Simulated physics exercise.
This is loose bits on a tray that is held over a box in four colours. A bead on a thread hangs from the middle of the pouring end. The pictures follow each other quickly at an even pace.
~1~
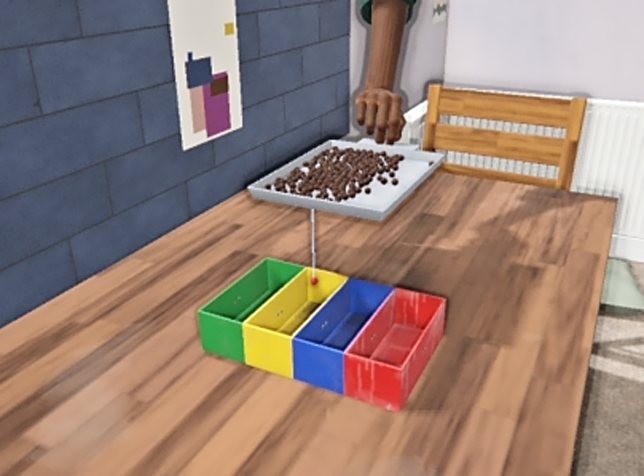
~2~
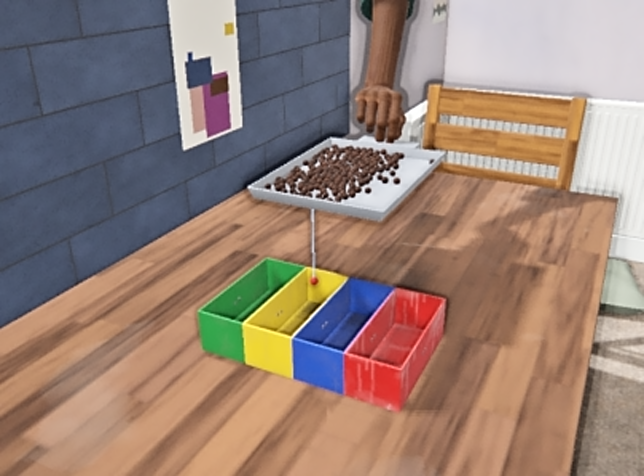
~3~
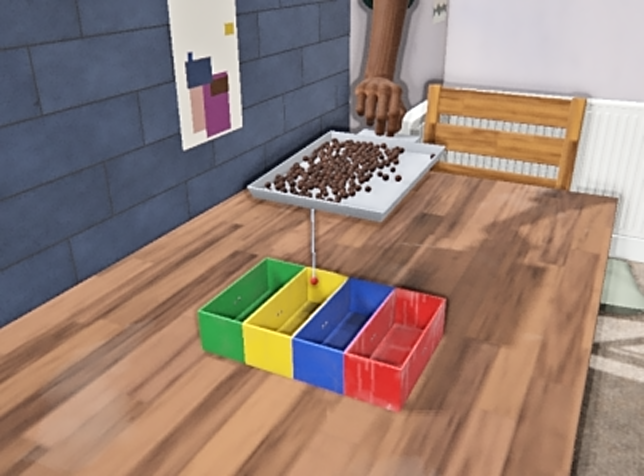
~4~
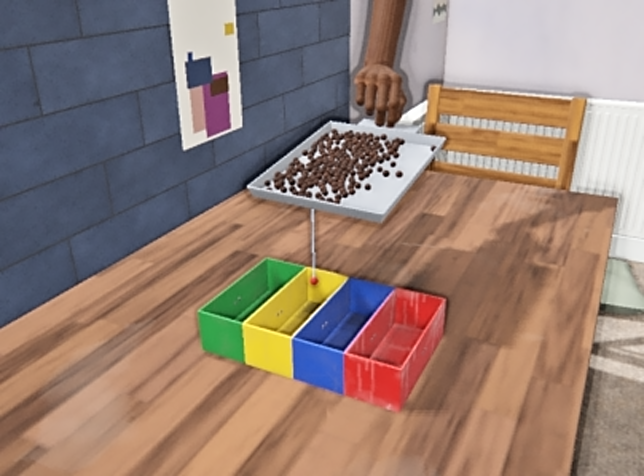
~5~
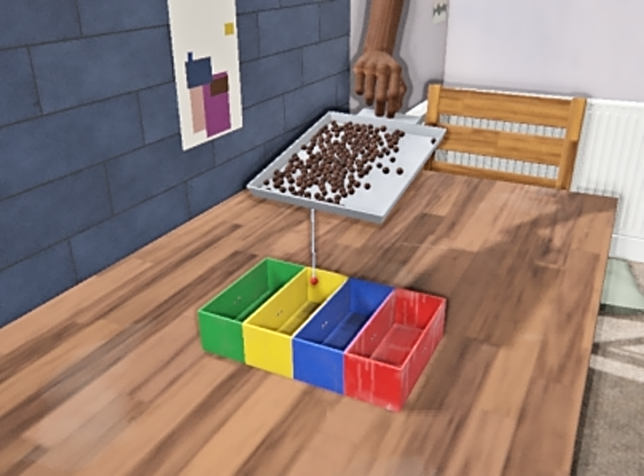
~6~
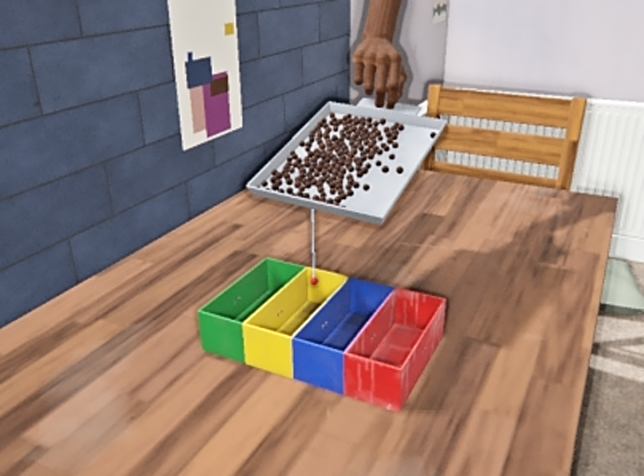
A brown hand at the far side raises the back of a pale metal tray, slowly at first and then more steeply, and the dark chocolate balls begin shifting across it. Below, an open box with green, yellow, blue and red cells from left to right sits on a wooden table, a red bead hanging on a thread above it. The still, raised view takes in a blue wall and a wooden chair.
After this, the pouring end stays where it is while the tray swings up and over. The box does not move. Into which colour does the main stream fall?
Fullest: The blue cell.
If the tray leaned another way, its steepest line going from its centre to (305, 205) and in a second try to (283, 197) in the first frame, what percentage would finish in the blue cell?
The first gives 20 %, the second 0 %.
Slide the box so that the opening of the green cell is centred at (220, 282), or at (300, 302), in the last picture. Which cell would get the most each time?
At the first place red, at the second the cell in yellow.
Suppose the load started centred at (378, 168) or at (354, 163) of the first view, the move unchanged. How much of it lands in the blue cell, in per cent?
First some 50, then 50 per cent.
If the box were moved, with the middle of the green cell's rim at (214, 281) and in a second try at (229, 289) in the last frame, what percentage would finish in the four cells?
Near 80 % and 100 %.
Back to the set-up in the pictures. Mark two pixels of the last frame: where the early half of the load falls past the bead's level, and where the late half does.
The first part at (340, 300); the rest at (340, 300).
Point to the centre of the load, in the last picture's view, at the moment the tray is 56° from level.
Roughly at (330, 207).
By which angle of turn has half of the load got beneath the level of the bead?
Roughly 70°.
Soon, tray tipped steeply; about two thirds on the tray; a small part in the blue cell; a small part in the red cell; a small part in the yellow cell; a stray few in the green cell; a small part falling or outside the box.
A while on, tray tipped right over; a stray few on the tray; about a third in the blue cell; about a quarter in the yellow cell; about a quarter in the red cell; a small part in the green cell; a small part falling or outside the box.
Towards the end, tray tipped past a quarter turn; about half in the blue cell; about a quarter in the yellow cell; about a quarter in the red cell; a small part in the green cell; a stray few falling or outside the box.
Finally, tray tipped past a quarter turn; about half in the blue cell; about a quarter in the yellow cell; about a quarter in the red cell; a small part in the green cell; a stray few outside the box.
